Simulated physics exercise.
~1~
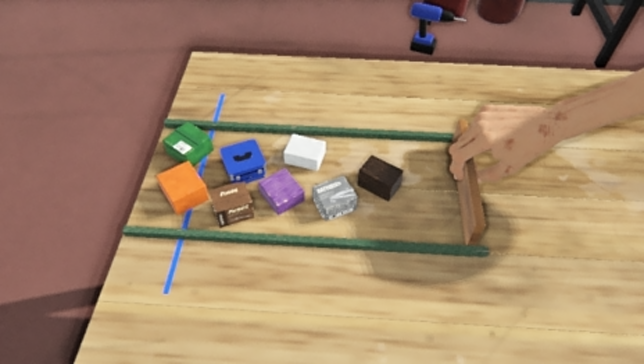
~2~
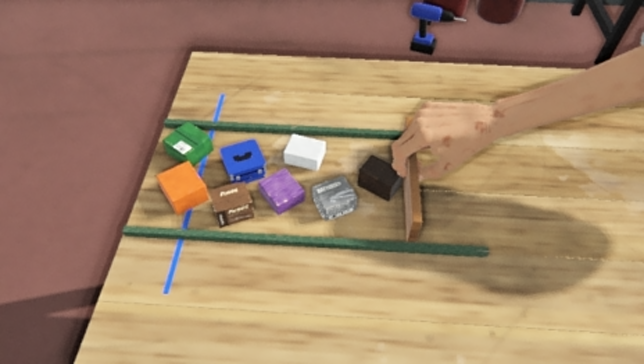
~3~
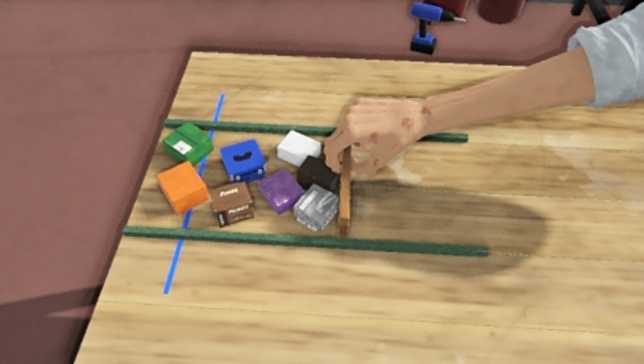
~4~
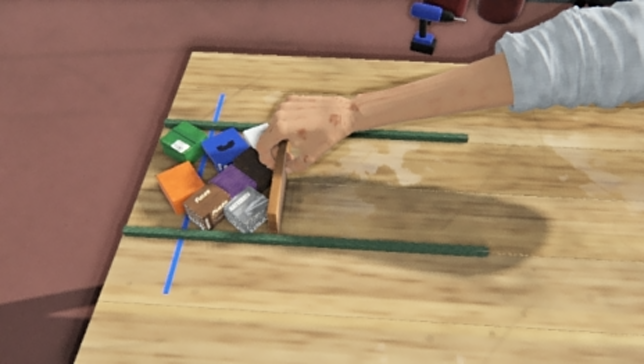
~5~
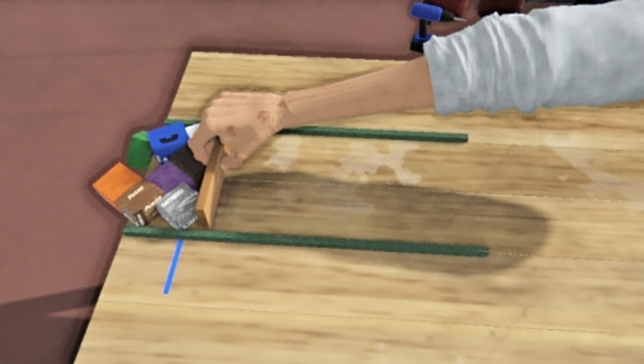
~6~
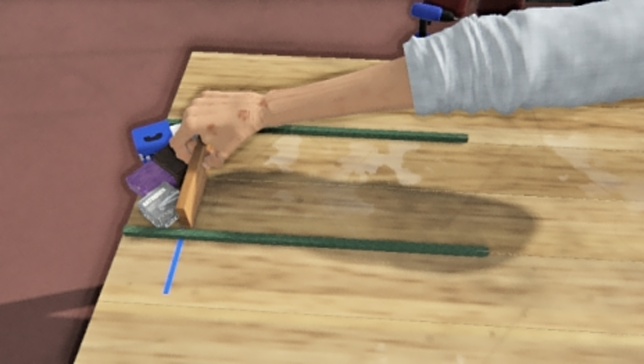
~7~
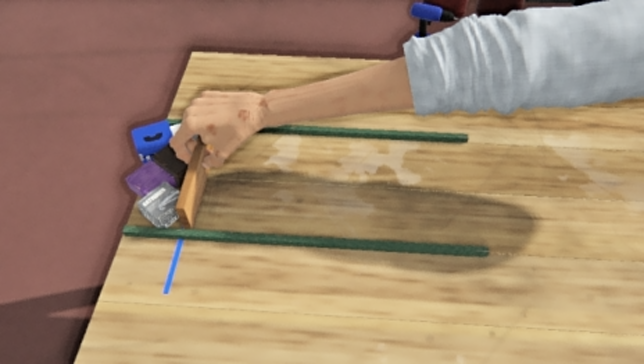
A hand grips a small wooden board at the right end of two green rails on a pale wooden tabletop, seen from above at an angle. Between the rails lie green, orange, blue, brown, white, purple, grey and black blocks, with blue tape crossing near the table's left edge. The hand slides the board left, gathering the black and grey blocks, then bunching the rest together. The pile is pushed across the tape to the edge, where the green, orange and brown blocks drop out of view. The board stops by the tape, with the remaining blocks crowded at the edge.
